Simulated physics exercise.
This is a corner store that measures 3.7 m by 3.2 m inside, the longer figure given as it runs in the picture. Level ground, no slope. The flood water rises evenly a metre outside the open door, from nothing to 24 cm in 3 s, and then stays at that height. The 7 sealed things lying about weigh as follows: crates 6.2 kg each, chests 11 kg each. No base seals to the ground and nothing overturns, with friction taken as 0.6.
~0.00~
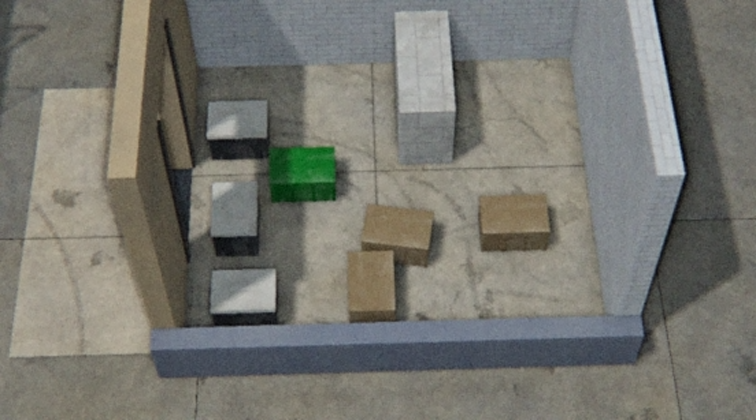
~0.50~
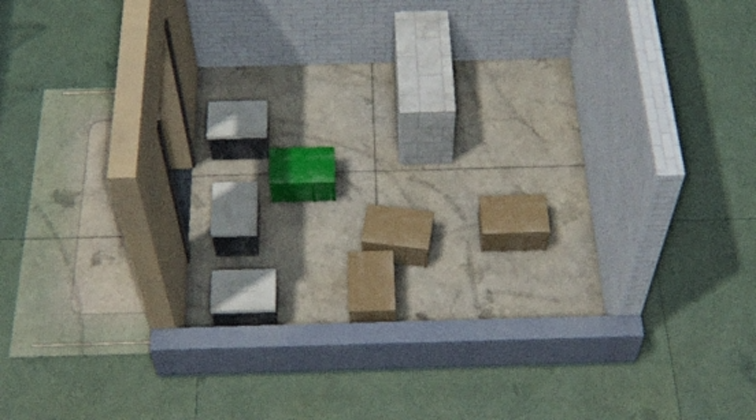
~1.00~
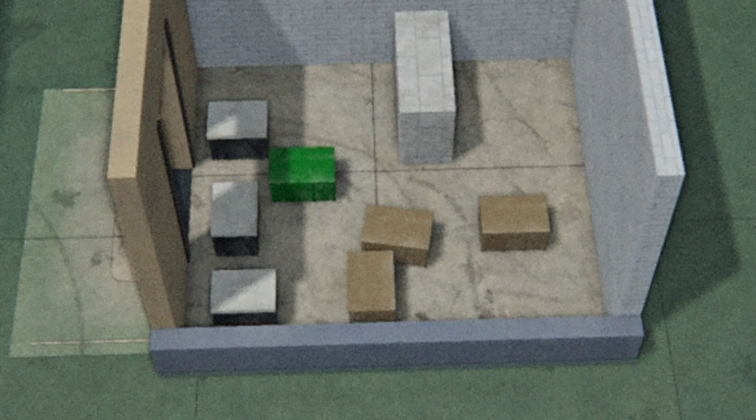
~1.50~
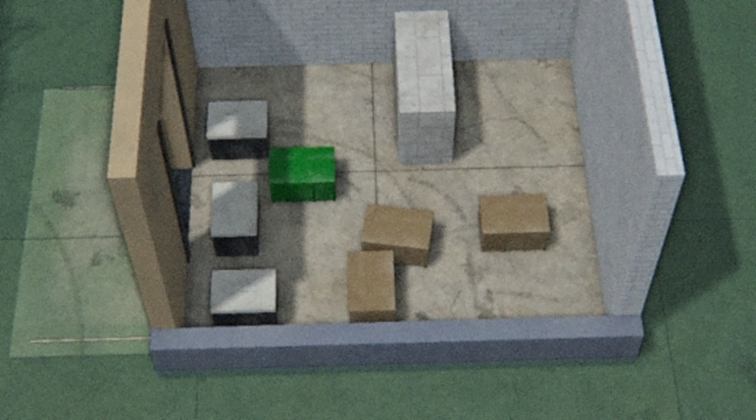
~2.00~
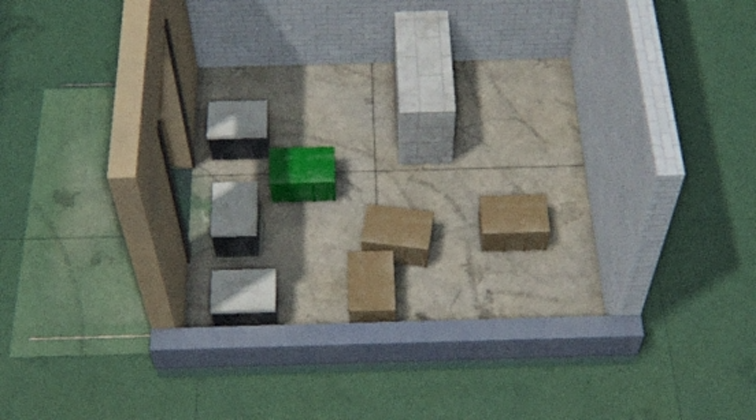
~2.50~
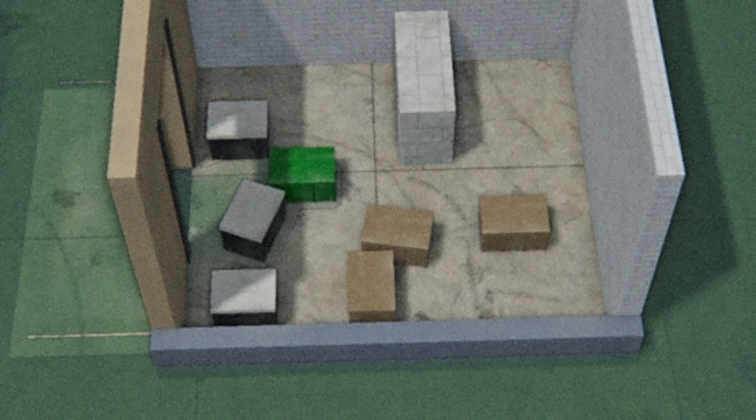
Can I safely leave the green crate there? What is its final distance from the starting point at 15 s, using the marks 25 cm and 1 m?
It ends over 1 m away.
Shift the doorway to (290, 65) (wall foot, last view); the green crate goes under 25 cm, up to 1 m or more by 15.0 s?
So the green crate is well away by then.
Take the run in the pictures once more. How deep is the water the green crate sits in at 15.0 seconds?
Depth approx. 19 cm.
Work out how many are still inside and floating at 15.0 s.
7 at that moment.
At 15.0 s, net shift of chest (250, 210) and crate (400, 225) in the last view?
200 cm and 60 cm respectively.
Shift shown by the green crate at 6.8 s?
Some 250 cm from the start.
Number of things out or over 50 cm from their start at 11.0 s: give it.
Tally: 6.
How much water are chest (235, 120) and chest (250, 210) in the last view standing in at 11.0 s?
Around 9 cm and 20 cm.
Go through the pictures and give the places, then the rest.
The green crate at (302, 165) rests on the ground; water covers 0.0 m2; 0 of 7 have shifted, in the first picture.
The green crate at (302, 165) rests on the ground; 0.0 m2 under water; 0 of 7 have shifted, in the second picture.
The green crate at (302, 165), on the bottom; 0.0 m2 under water; 0 of 7 have shifted, in the third picture.
The green crate at (302, 165) rests on the ground; water covers 0.0 m2; 0 of 7 have shifted, in the fourth picture.
The green crate at (302, 165), on the bottom; water covers 0.2 m2; 0 of 7 have shifted, in the fifth picture.
The green crate at (302, 165), on the bottom; 0.8 m2 under water; 1 of 7 have shifted, in the sixth picture.
After 3.5 s the green crate is near (376, 163), 0.7 m from its start, aground; 0 afloat.
After 6.8 s the green crate is near (516, 70), 2.3 m from its start, afloat; 6 afloat.
After 11.0 s the green crate is near (530, 157), 2.1 m from its start, afloat; 7 afloat.
After 15.0 s the green crate is near (543, 140), 2.2 m from its start, afloat; 7 afloat.
